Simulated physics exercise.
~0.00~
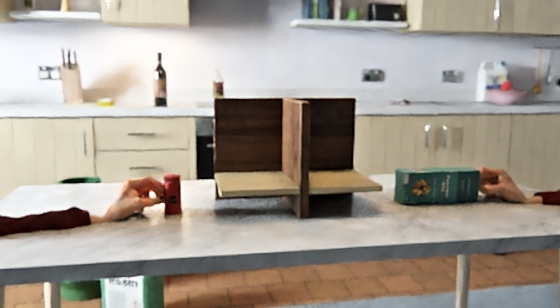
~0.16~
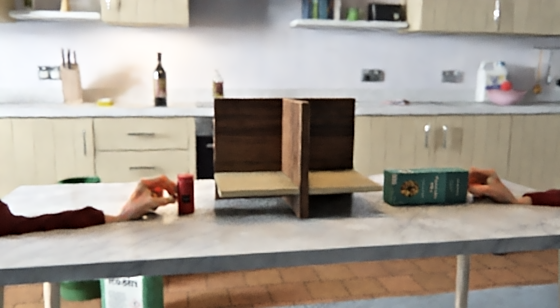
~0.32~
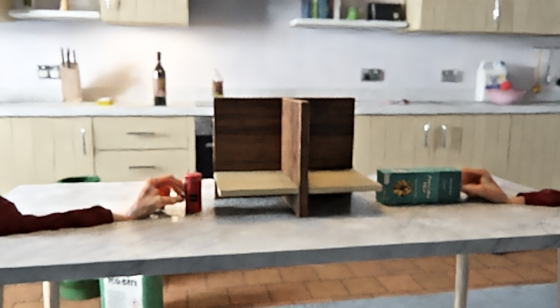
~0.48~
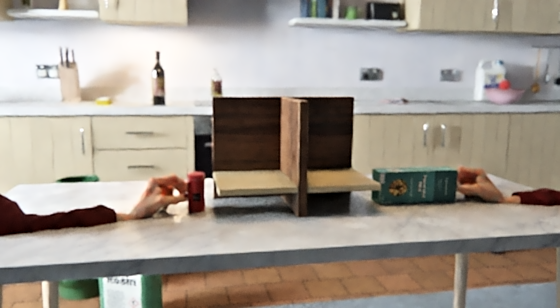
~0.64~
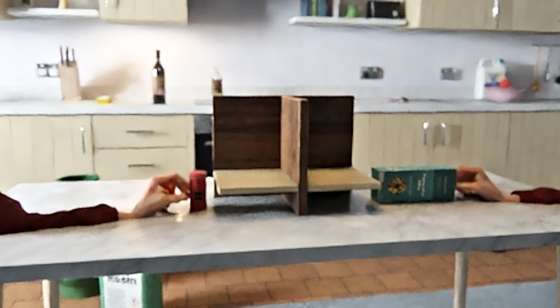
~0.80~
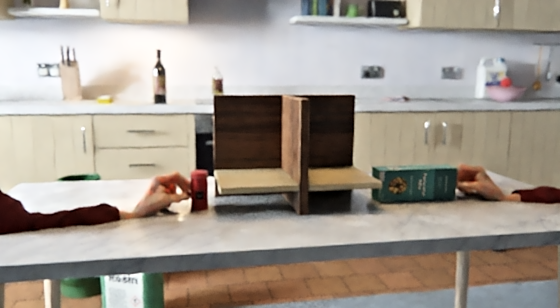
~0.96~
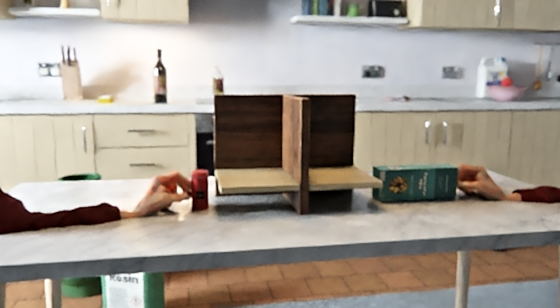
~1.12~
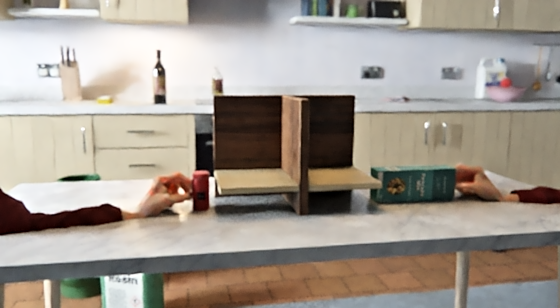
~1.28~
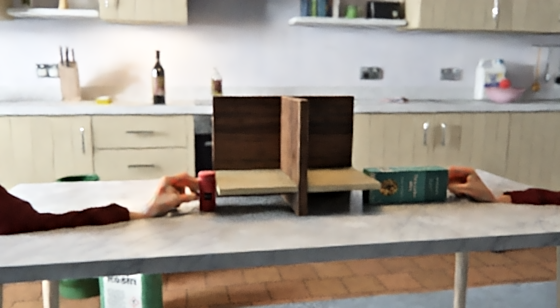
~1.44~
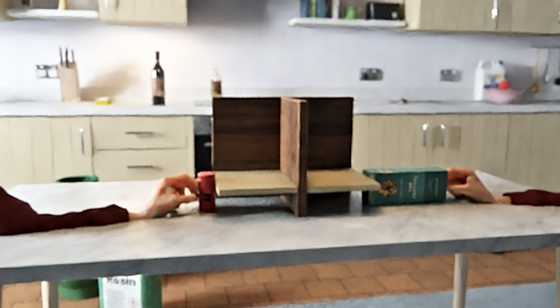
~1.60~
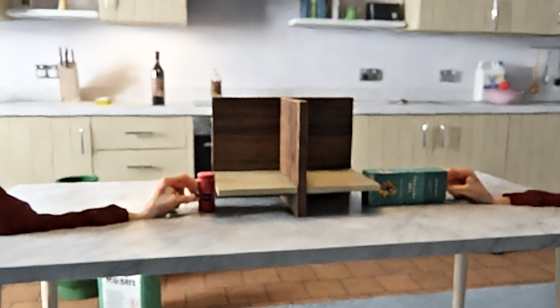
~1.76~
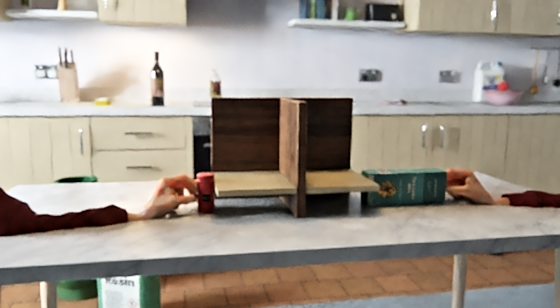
A small dark wooden rack with a low, pale shelf on each side stands in the middle of a grey table in a kitchen, seen from the front by a slightly swaying camera. At the left, a hand holds an upright red shaker, while at the right another hand holds a turquoise packet lying on its side. Both hands slide their things inward towards the shelves, then pause close to the rack. After a short wait, they push inward again. The shaker and the packet, both too tall to pass underneath, end caught at the shelf edges, still held.
